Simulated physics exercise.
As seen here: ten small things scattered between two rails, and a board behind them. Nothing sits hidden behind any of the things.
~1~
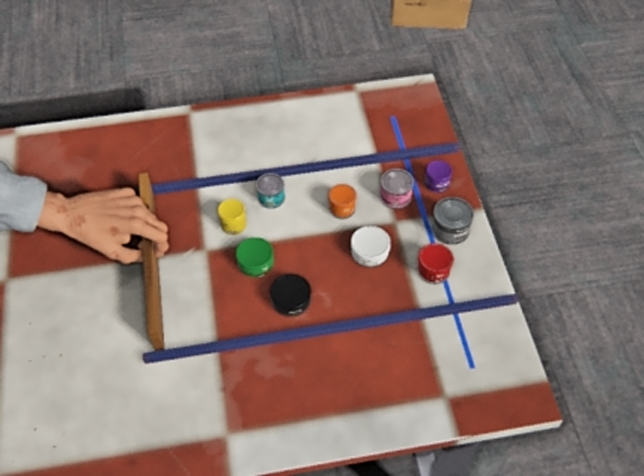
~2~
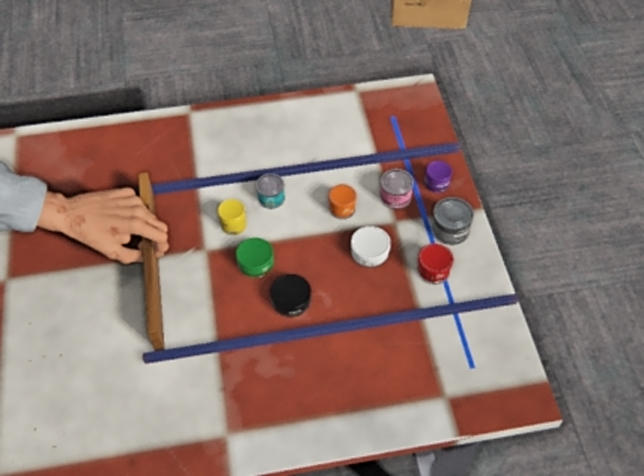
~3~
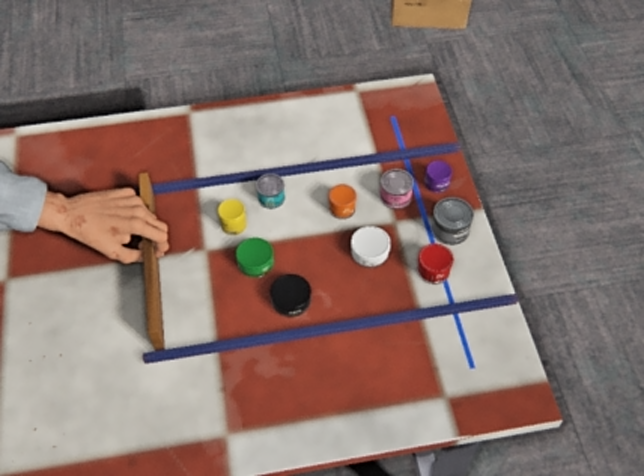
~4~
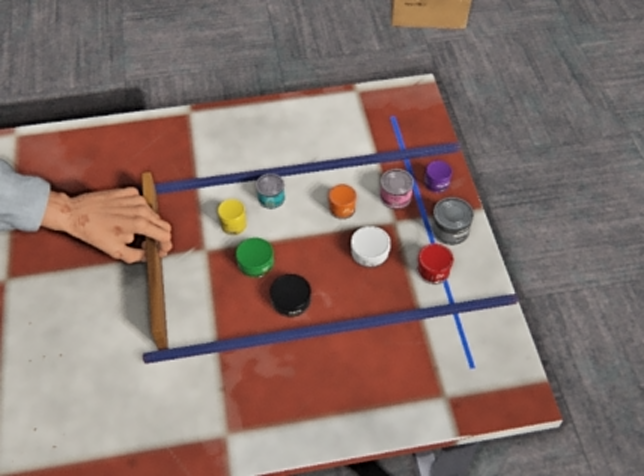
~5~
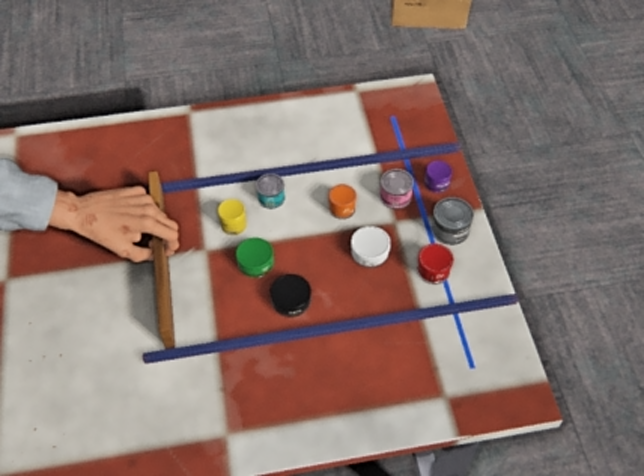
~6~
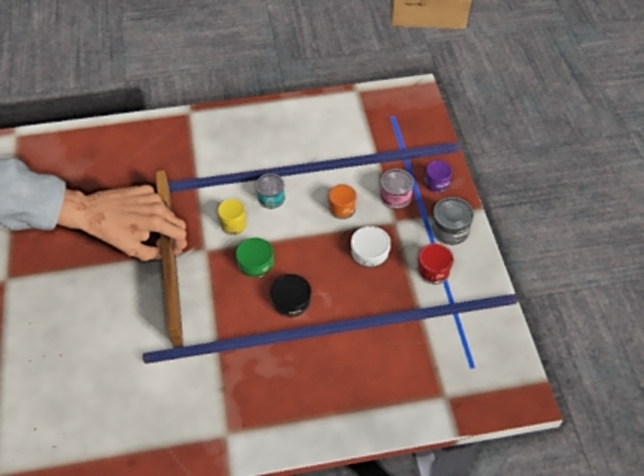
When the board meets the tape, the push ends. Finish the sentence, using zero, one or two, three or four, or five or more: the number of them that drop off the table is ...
The number that drop off the table is one or two.
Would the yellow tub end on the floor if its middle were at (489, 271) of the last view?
From that start the object does not stay.
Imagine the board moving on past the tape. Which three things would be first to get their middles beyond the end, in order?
They are the grey pot, then the purple tub, then the red tin.
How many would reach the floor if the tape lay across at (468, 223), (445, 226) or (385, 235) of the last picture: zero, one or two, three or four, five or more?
In turn: Five or more, three or four, none at all.
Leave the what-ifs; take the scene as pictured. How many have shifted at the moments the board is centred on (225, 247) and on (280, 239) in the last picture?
At the first spot 1, then 4.
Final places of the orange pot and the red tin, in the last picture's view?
They finish at roughly (461, 199) and (501, 265) respectively.
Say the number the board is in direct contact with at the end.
4 in contact.
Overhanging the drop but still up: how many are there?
I make it 2.
Soon after, none off yet; purple tub at rest near (438, 177); grey pot at rest near (452, 221); red tin at rest near (435, 264).
By the end, the number that fall off is one or two; fallen, grey pot and purple tub.
